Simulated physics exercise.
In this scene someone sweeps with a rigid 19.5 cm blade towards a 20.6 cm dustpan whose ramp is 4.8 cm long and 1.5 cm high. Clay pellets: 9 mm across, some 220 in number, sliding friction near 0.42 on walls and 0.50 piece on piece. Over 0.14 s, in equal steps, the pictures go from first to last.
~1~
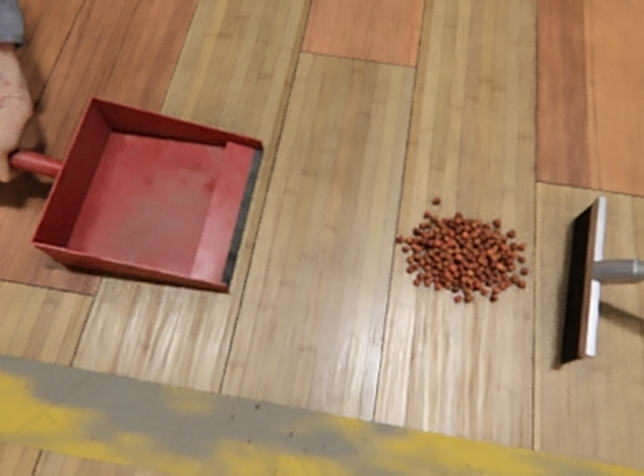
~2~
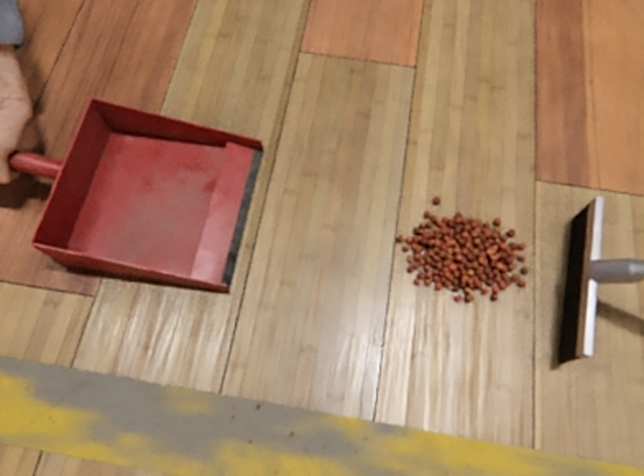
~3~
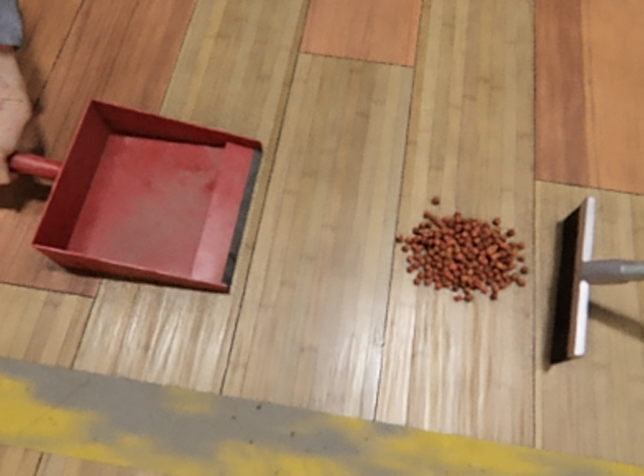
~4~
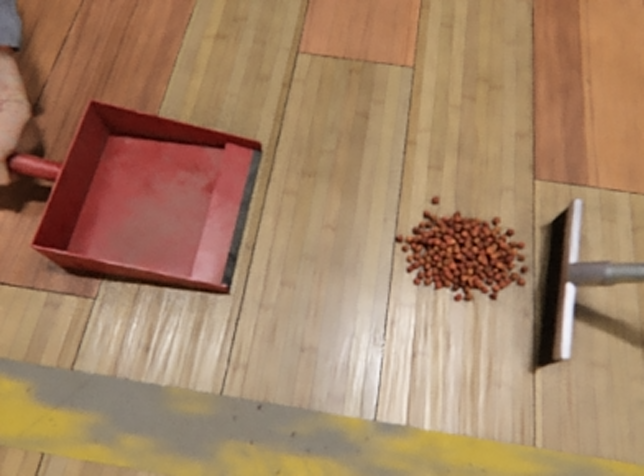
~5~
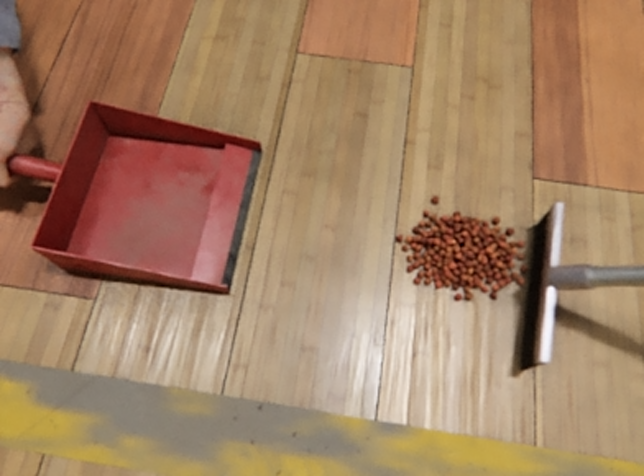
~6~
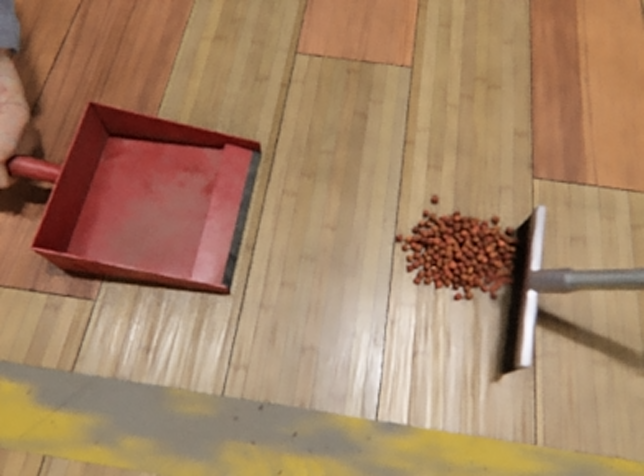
A flat blade on a grey handle slid left across the wooden floor until it touched the edge of a pile of small reddish-brown pellets, while a hand held a red dustpan still.
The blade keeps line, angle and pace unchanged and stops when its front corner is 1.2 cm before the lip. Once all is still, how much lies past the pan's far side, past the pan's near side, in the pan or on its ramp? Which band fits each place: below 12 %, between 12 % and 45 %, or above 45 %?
Bands: Past the pan's far side below 12 %; past the pan's near side between 12 % and 45 %; in the pan or on its ramp below 12 %.
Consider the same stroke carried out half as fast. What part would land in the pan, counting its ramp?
It would come to roughly 0 percent.
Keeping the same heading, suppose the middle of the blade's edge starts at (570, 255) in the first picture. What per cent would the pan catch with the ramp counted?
It would come to about 10 in a hundred.
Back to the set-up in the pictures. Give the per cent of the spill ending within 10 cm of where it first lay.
It comes to near 40 percent.
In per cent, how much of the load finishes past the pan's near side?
Some 25 %.
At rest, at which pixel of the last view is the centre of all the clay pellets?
My guess is close to (339, 236).
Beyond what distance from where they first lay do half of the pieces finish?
I'd say near 12 cm.
Then, 0.22 s after the last picture, middle of the blade 18 cm from the lip; 0 % over the lip, far side 0 %, near side 10 %.
Then, 0.36 s after the last picture, middle of the blade 8 cm from the lip; 0 % over the lip, far side 0 %, near side 20 %.
Then, 0.63 s after the last picture, middle of the blade 2 cm from the lip; 0 % over the lip, far side 0 %, near side 25 %.
In the end, far side 0 %, near side 25 %, pan 0 %, in front of the lip or behind the blade 75 %.
